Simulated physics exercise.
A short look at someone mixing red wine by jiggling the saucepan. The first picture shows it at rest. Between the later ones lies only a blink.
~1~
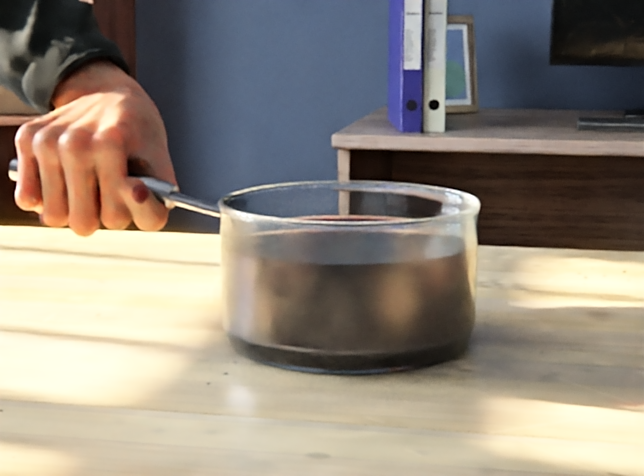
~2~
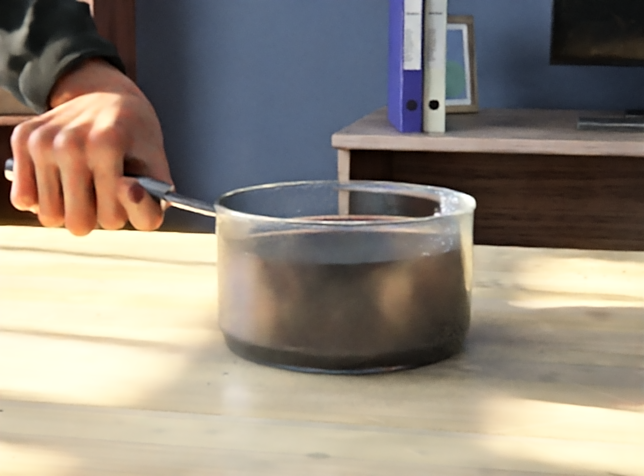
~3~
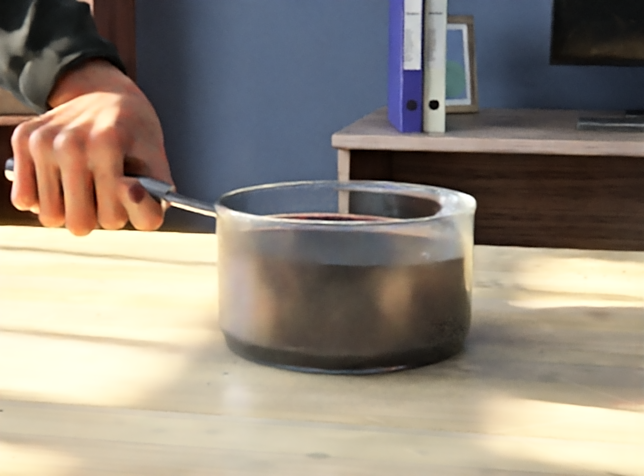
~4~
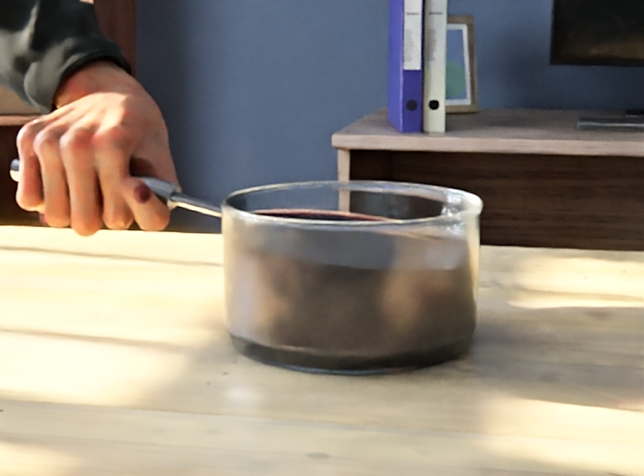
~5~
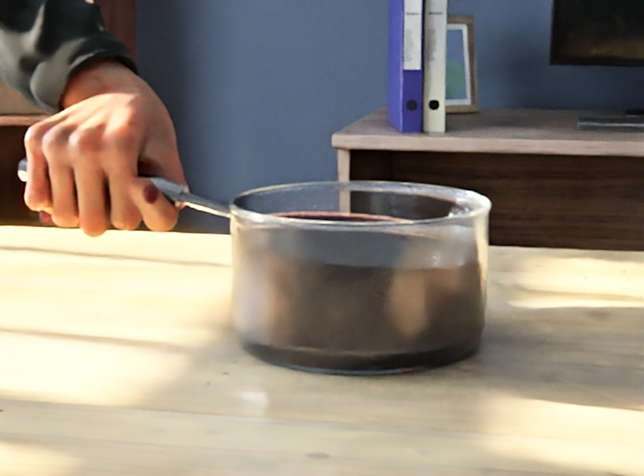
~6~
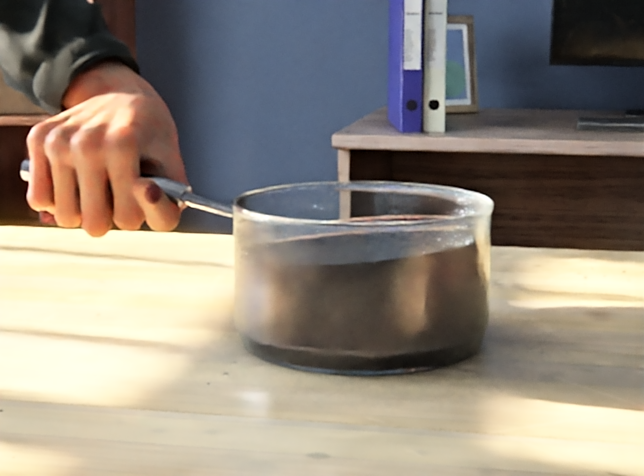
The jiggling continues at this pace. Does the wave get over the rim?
It loses some.
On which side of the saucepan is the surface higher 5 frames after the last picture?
The left wall.
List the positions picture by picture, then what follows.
Saucepan (349, 267) about three quarters full; at rest, in the first frame.
Saucepan about three quarters full, surface at (344, 238); surface about level, in the second frame.
Saucepan (344, 267) about three quarters full; surface about level, in the third frame.
Saucepan about three quarters full, surface at (350, 238); surface a little higher on the left, in the fourth frame.
Saucepan (359, 268) about three quarters full; surface a little higher on the left, in the fifth frame.
Saucepan about three quarters full, surface at (362, 239); surface a little higher on the right, in the sixth frame.
Shortly, the highest wave so far goes over the rim.
At the finish, the highest wave so far goes over the rim; some is on the top.
